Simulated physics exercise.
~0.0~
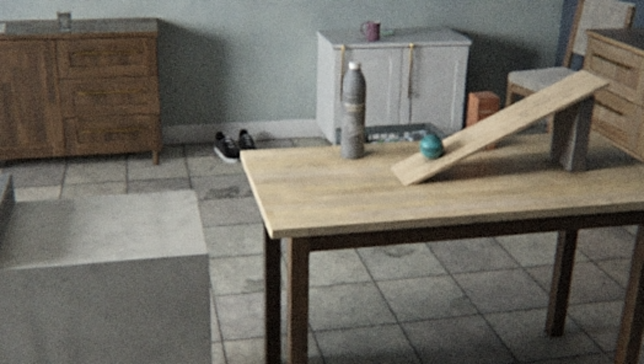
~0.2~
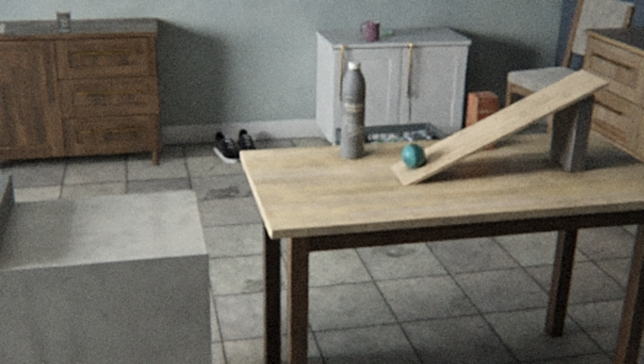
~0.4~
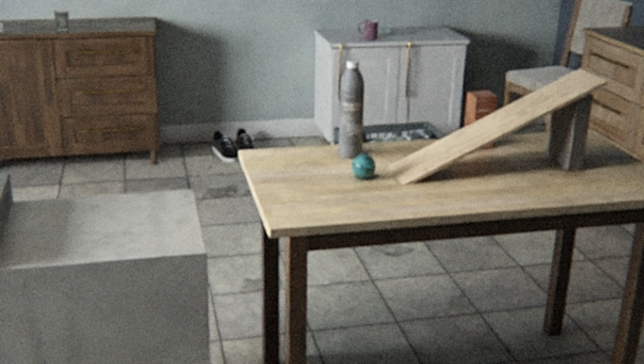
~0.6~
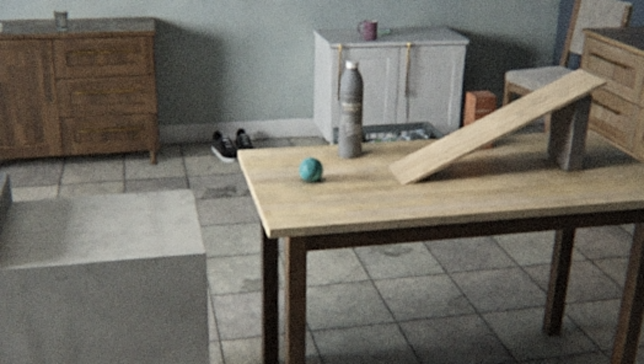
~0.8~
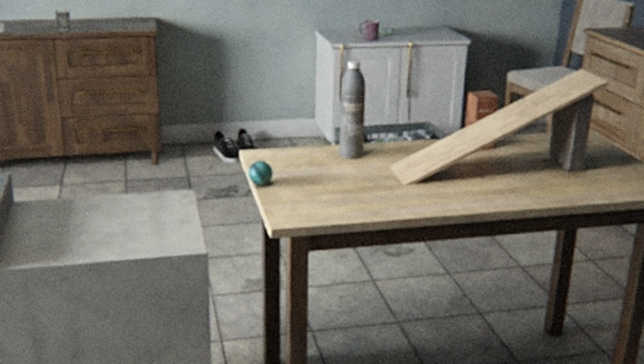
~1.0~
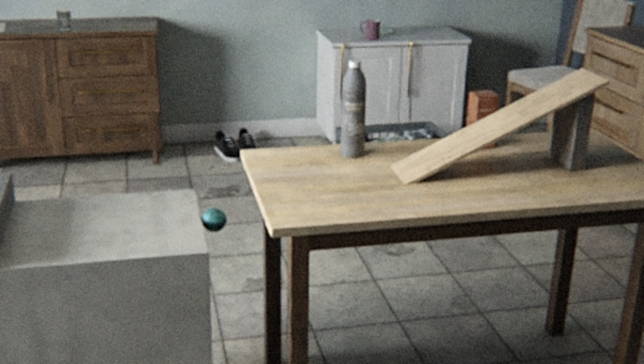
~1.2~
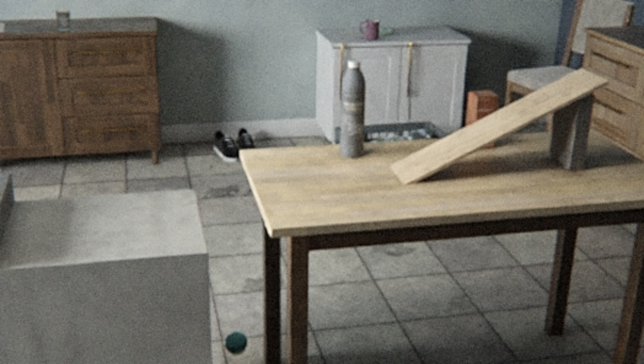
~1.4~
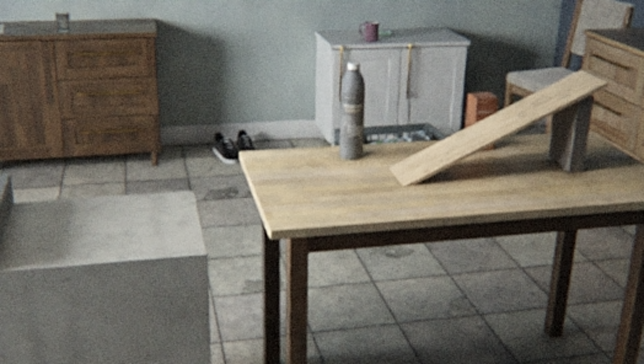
A turquoise ball rolls left off a ramp and across a table, then drops into a gap.
